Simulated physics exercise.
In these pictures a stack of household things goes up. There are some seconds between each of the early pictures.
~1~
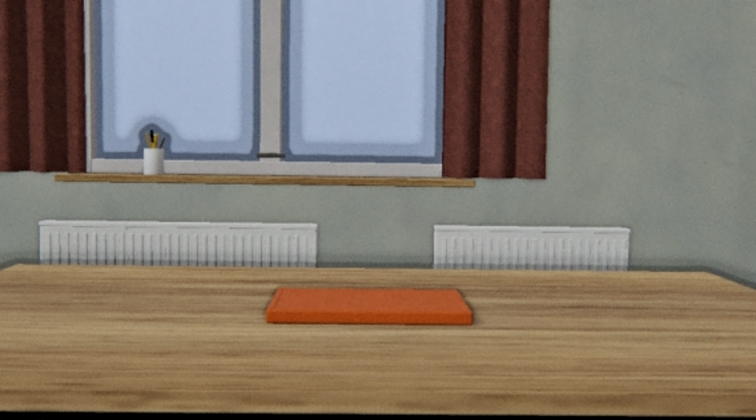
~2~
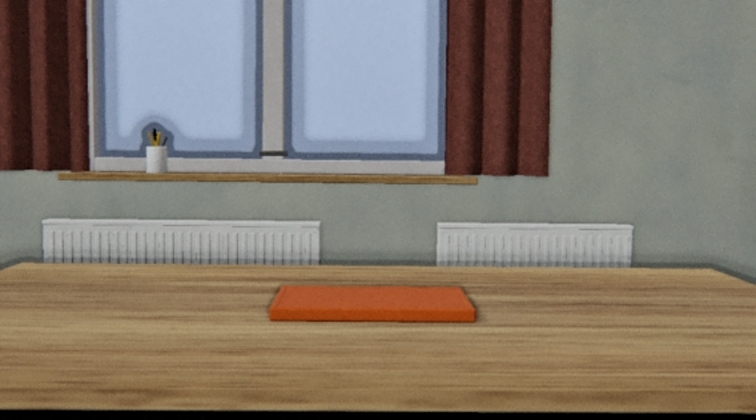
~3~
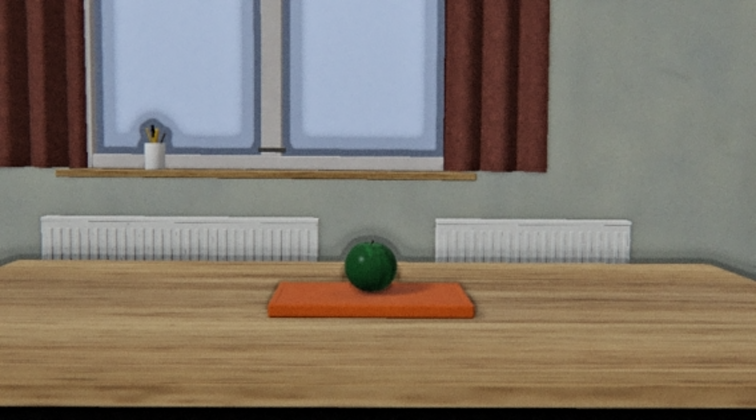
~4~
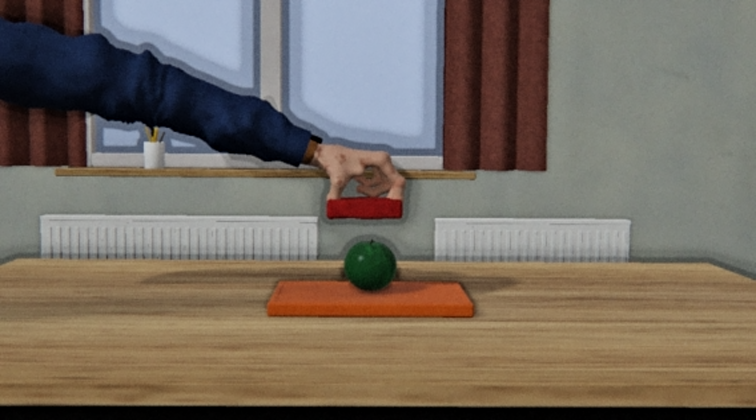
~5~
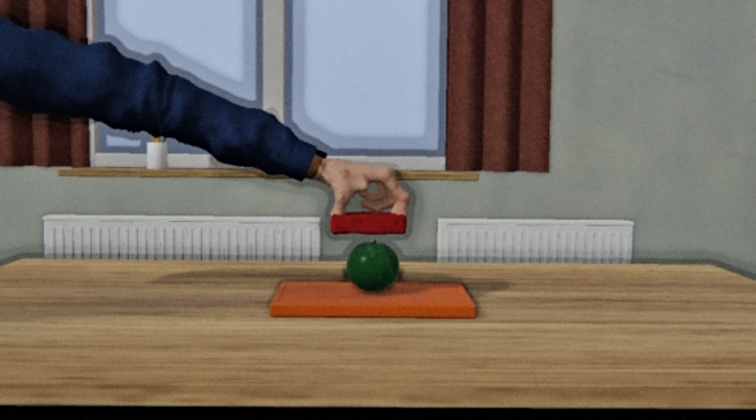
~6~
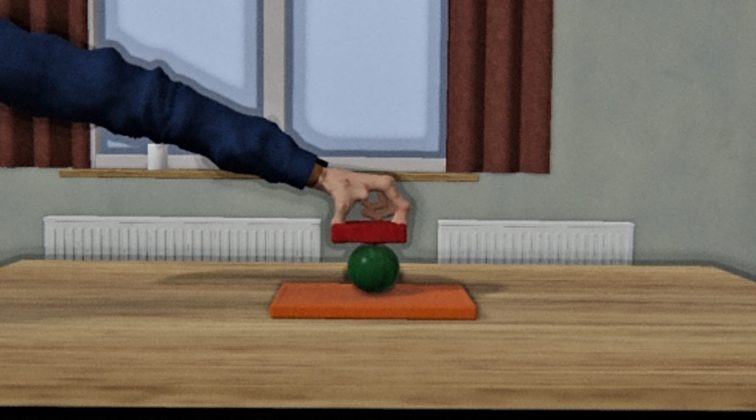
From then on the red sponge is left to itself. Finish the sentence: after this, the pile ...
After this, the pile topples.
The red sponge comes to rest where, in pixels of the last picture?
It ends near (303, 284).
Then, 0.40 s on from there, red sponge turned 42° from how it was put near (341, 249).
Then, 0.60 s on from there, red sponge now fallen.
Then, 0.90 s on from there, things are still on the move.
Then, 2.20 s on from there, nothing new.
In the end, fallen, red sponge; the other 2 unmoved. At the end, from the last picture's camera, red sponge near (303, 283). The pile gives way.
